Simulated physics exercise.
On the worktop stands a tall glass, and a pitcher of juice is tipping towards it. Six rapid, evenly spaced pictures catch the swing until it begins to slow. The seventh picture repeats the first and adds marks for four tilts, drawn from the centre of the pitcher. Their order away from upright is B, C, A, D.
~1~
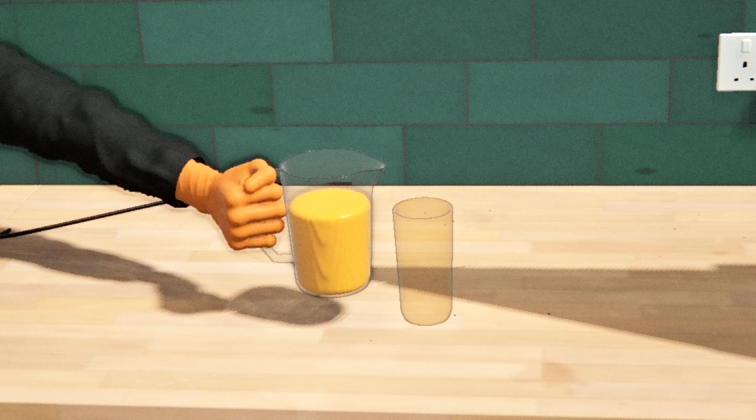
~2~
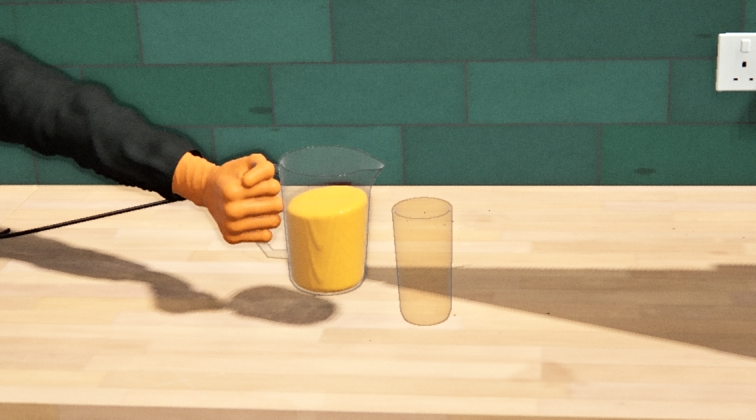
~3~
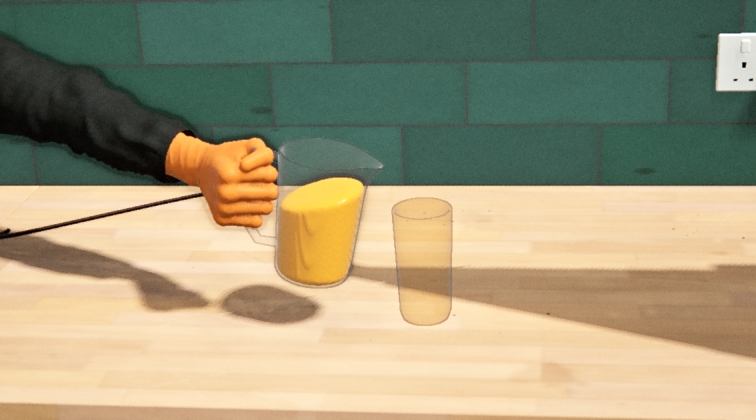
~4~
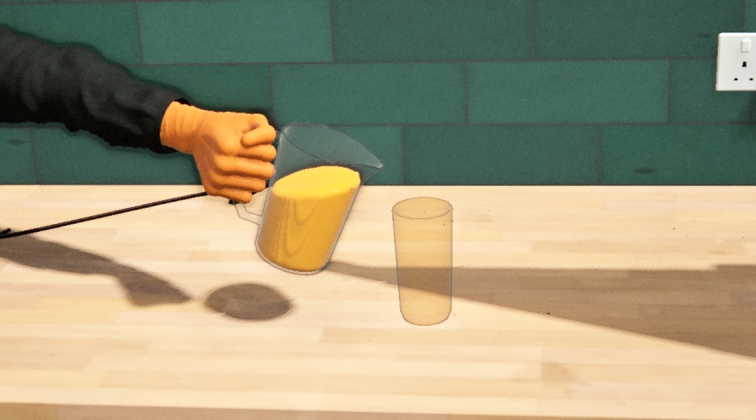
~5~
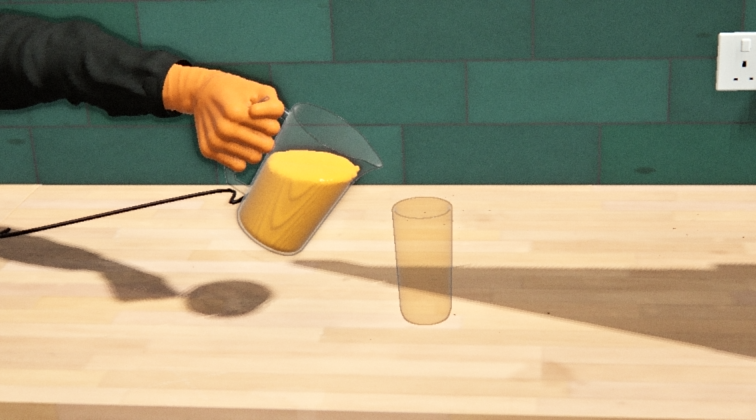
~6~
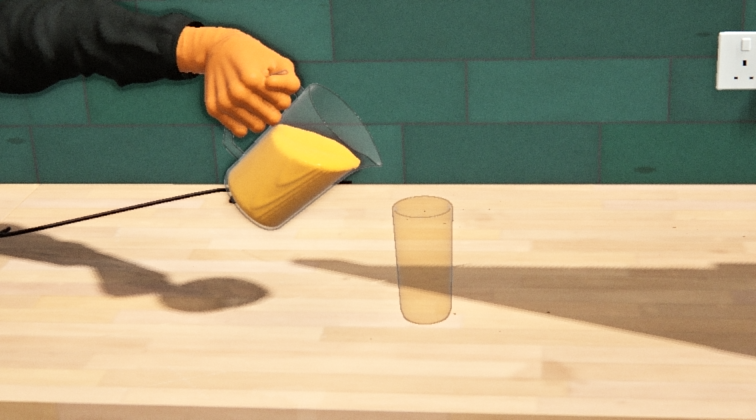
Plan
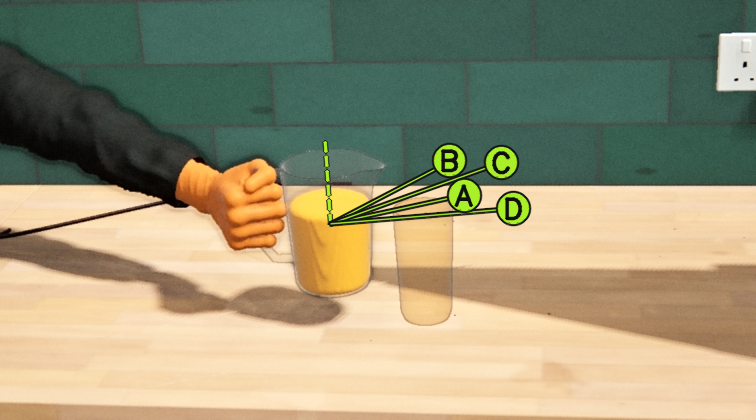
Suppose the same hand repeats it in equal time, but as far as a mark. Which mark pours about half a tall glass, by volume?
Choose C.
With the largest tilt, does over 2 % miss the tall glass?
Yes.
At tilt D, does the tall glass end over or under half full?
Over.
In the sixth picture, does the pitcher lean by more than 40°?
Yes.
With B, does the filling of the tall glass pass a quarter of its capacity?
Yes, clearly.
In lime, A at (447, 198); B at (434, 169); C at (485, 168); D at (496, 209).
With A, the tall glass ends with about 62 % of what it can hold; 8 % of the juice is spilt.
With B, the tall glass ends with about 31 % of what it can hold.
With C, the tall glass ends with about 50 % of what it can hold.
With D, the tall glass ends with about 71 % of what it can hold; 18 % of the juice is spilt.
